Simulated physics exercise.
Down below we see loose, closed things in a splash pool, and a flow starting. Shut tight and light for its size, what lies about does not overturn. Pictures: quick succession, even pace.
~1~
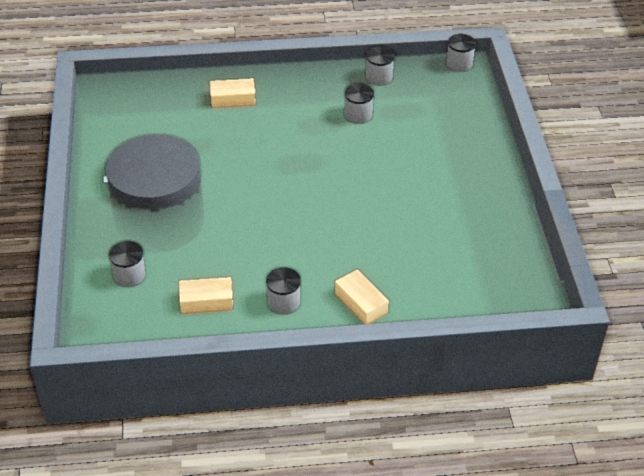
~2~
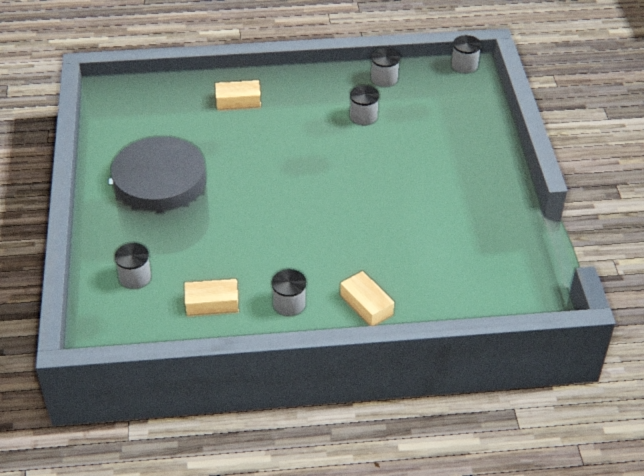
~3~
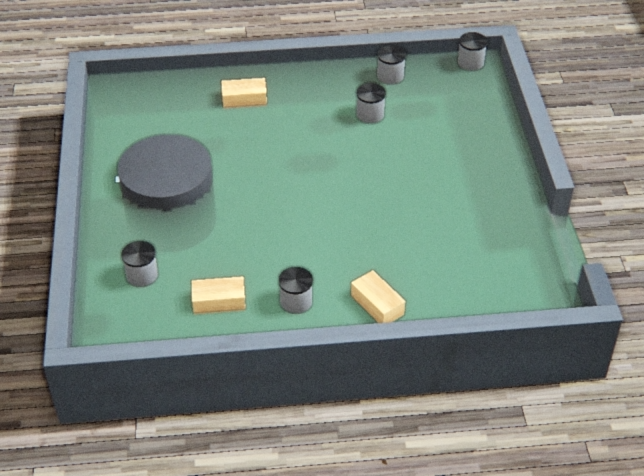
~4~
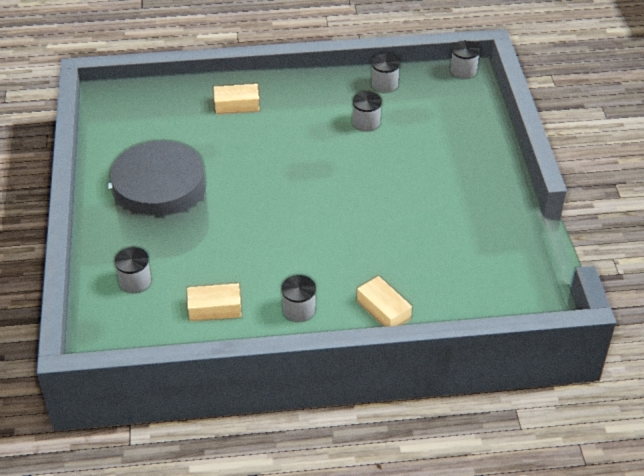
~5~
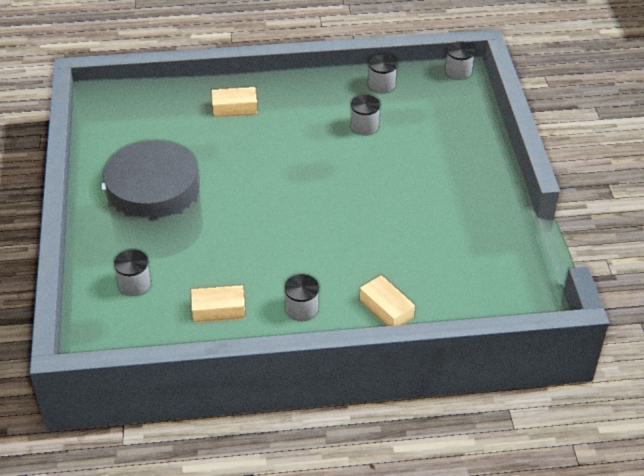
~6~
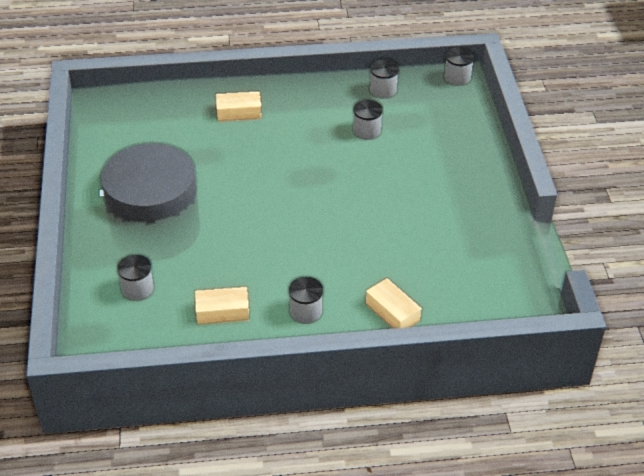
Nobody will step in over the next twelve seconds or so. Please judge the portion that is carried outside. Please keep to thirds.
My guess is that a minority below one third is carried off.
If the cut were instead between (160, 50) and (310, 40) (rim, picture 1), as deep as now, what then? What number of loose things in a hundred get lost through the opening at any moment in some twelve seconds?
40 per cent or so.
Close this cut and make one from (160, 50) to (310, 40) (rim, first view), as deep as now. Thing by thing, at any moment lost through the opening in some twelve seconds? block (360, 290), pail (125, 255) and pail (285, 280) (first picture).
First held back, then held back, then held back.
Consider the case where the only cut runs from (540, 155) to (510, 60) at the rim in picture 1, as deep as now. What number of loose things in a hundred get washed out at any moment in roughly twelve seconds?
About 40 %.
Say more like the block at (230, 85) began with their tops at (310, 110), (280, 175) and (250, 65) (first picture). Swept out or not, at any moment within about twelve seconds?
In order, the first is never leaving, the second never leaving, the third never leaving.
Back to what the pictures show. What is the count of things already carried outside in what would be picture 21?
The answer here is 0.
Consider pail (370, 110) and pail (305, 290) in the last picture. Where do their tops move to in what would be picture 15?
At about (390, 122) and (347, 294).
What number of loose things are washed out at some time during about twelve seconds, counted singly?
The figure is 1.
A moment on, 0 of 8 are out; 8 afloat.
Next, 0 of 8 are out; 8 afloat.
Later, 0 of 8 are out; 8 afloat.
In the end, 1 of 8 are out; 7 afloat.
